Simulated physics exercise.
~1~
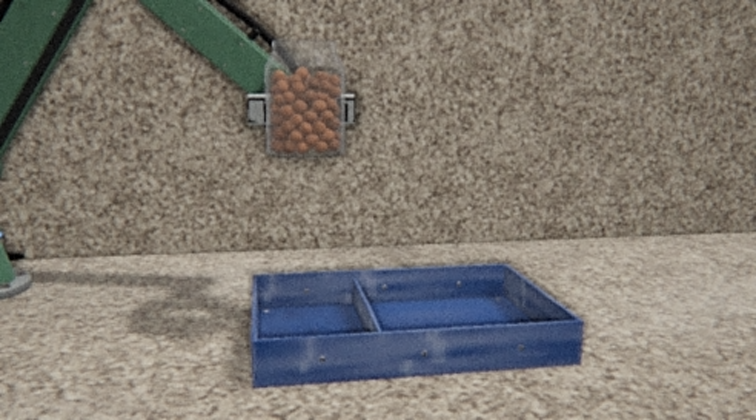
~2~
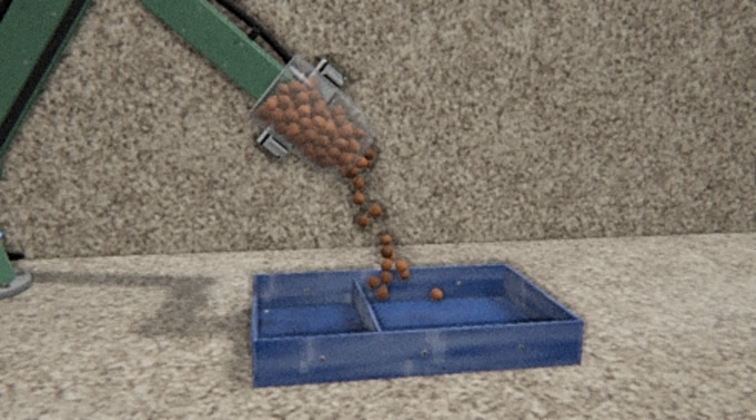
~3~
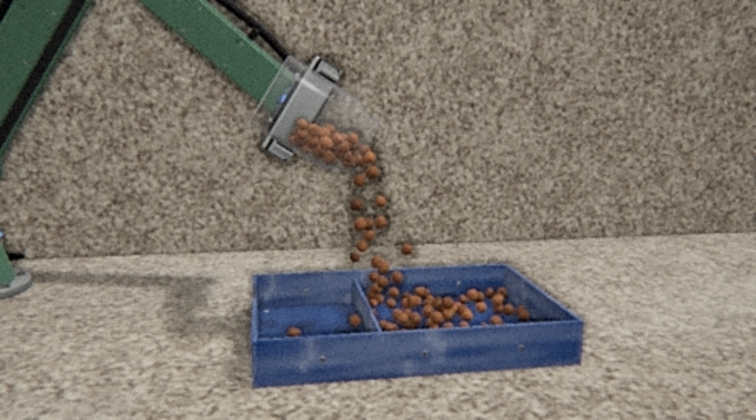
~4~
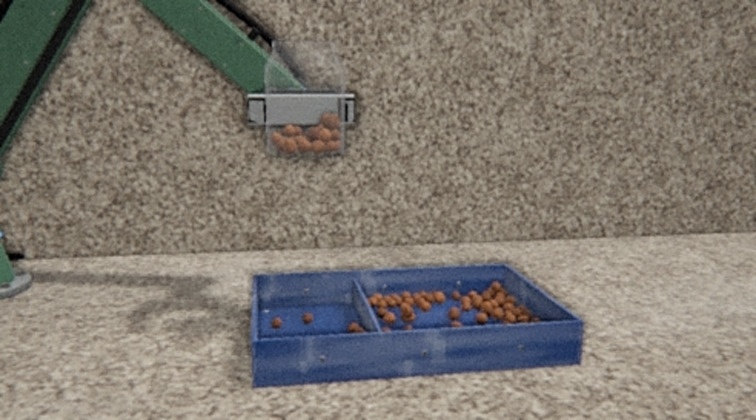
On a speckled stone-like table top before a matching wall, a green robot arm holds a clear jar of hazelnuts above and to the left of a blue tray split into two unequal parts. The arm tips the jar to the right, and the nuts begin to stream from its mouth. They drop mostly into the larger right-hand part, scattering across its floor, while a few land in the smaller left one. The arm then swings the jar upright again. Most of the nuts end up in the tray's right part, a few lie in the left, and a small heap stays in the jar.
